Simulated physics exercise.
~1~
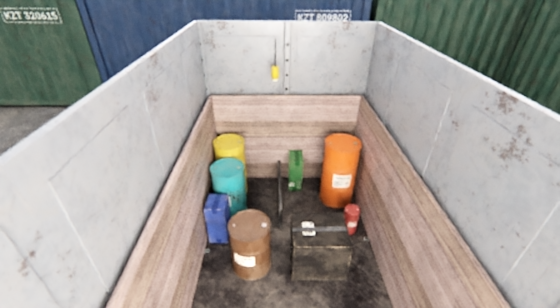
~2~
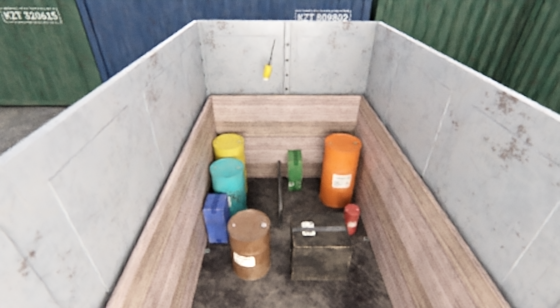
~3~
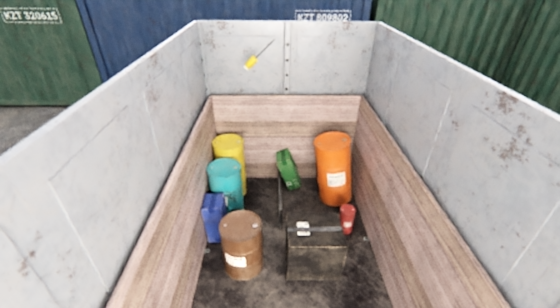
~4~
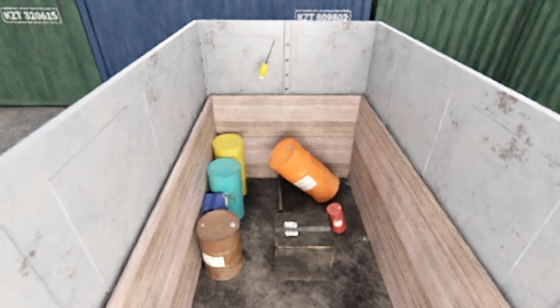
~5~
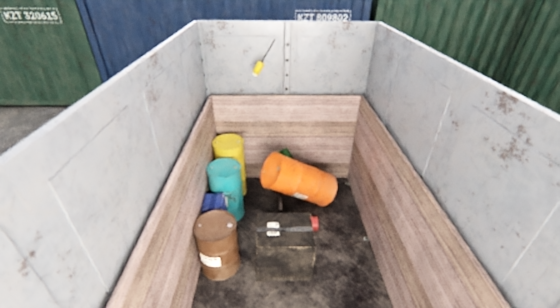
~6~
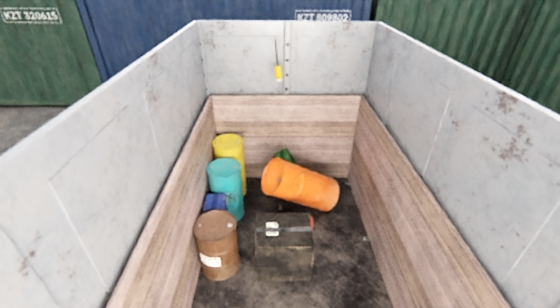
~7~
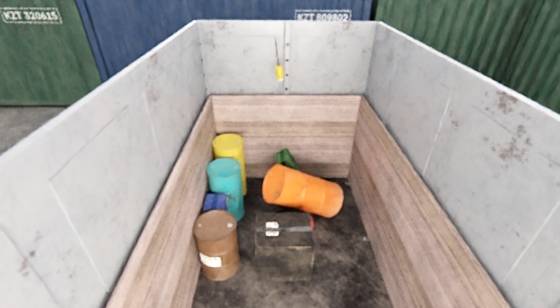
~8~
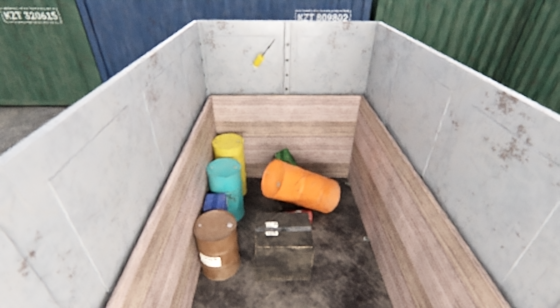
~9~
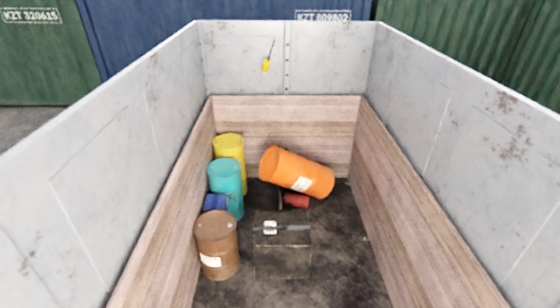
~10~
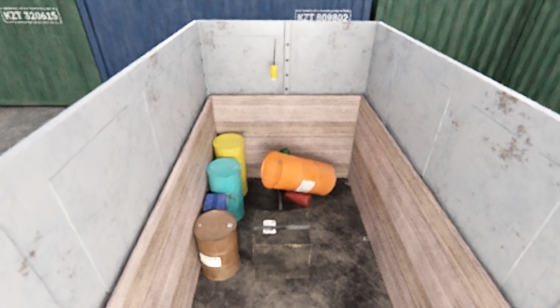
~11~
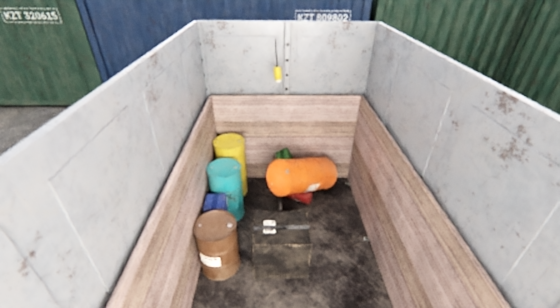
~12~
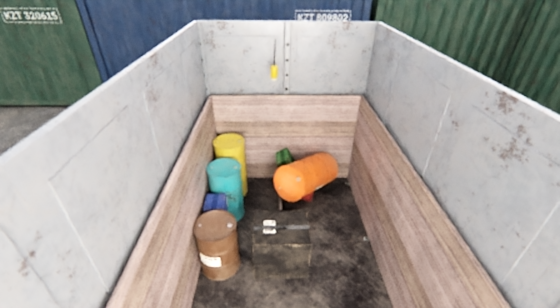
An orange drum stands at the back right of a wood-lined load bay, seen from above and facing forwards, with a yellow lamp swinging on the front wall. Yellow and turquoise drums and a blue box line the left side, a brown drum and a black box sit nearer, and a green box and red canister stand towards the back and right. The brown drum and black box slide left as the orange drum tips left. The red canister topples, slips from sight behind the black box, then reappears farther forward. Finally, orange drum and canister lie on their sides, the green box leaning behind.
